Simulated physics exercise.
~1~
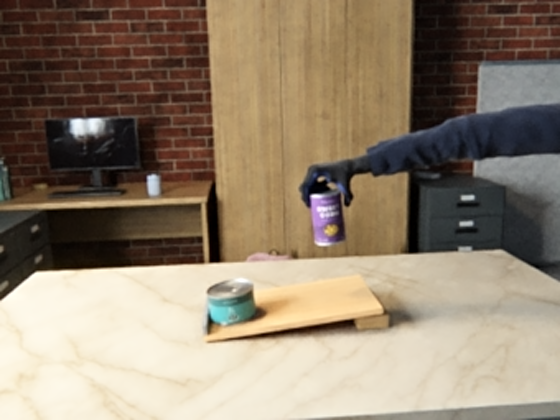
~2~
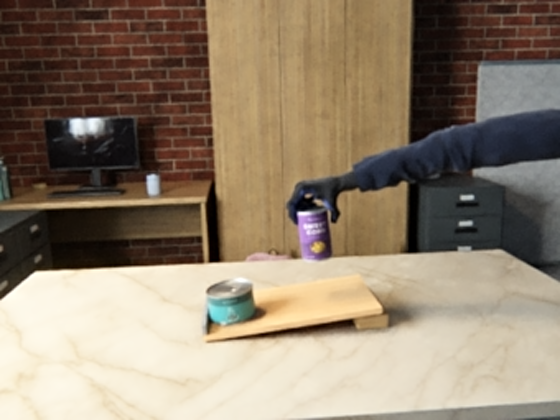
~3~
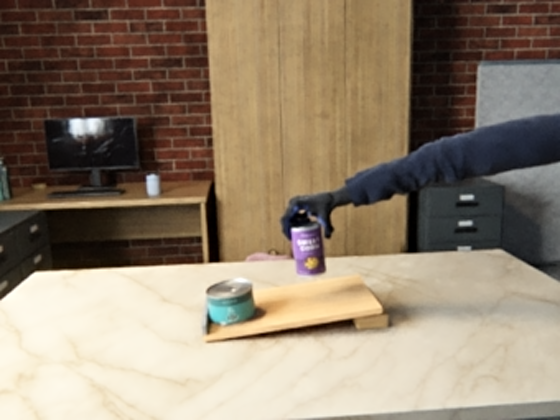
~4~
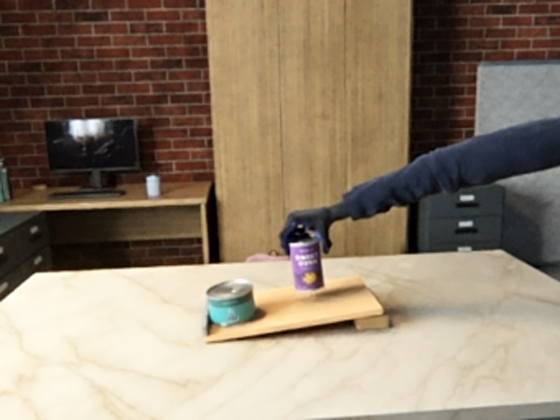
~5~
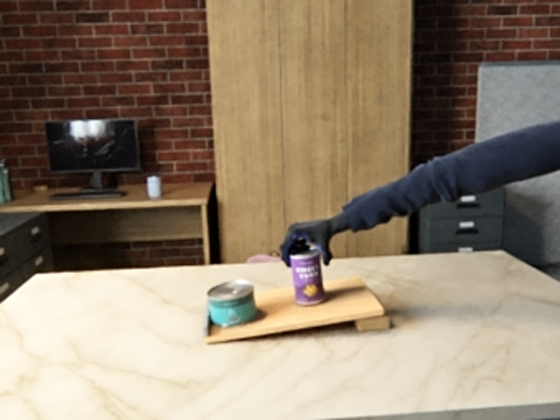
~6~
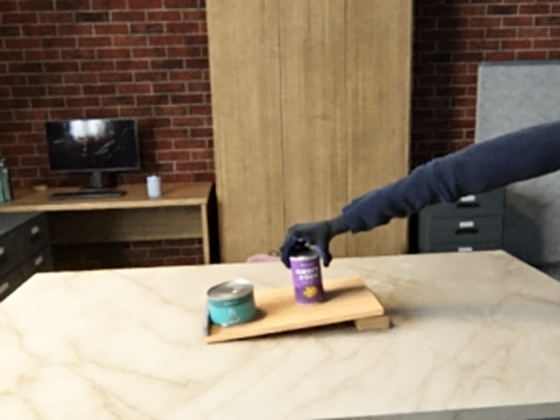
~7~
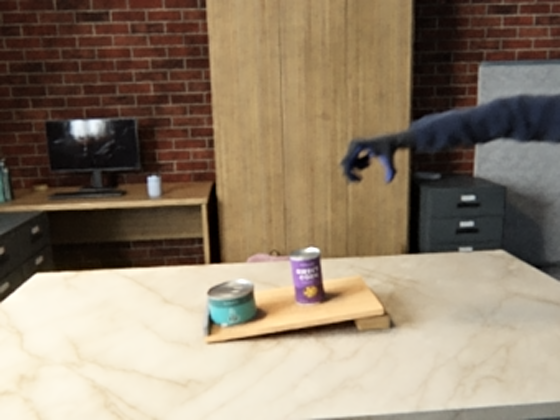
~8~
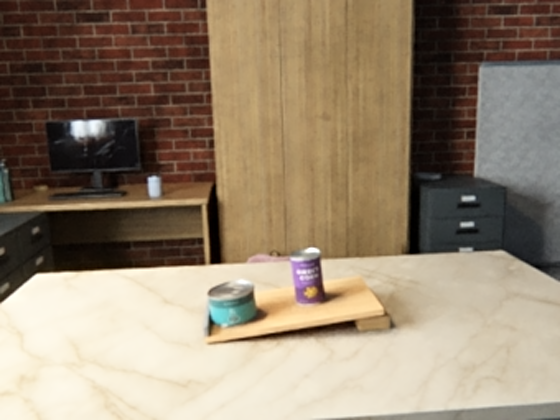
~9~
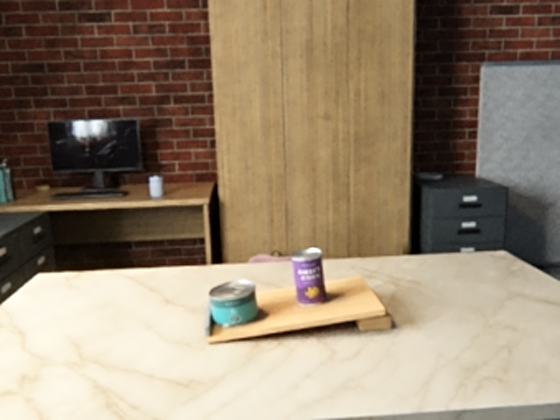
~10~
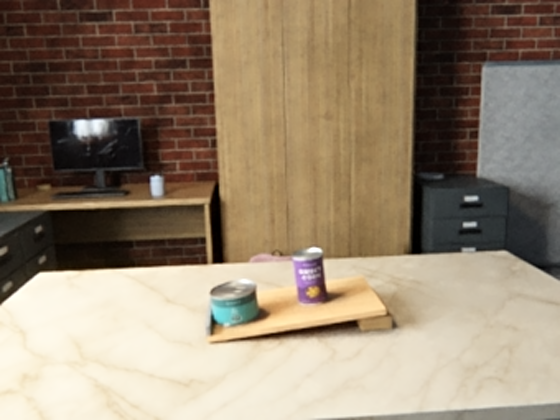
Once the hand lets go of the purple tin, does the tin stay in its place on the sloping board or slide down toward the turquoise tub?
The purple tin stays in its place on the sloping board. It is still standing upright there at the end, with a gap between it and the turquoise tub.
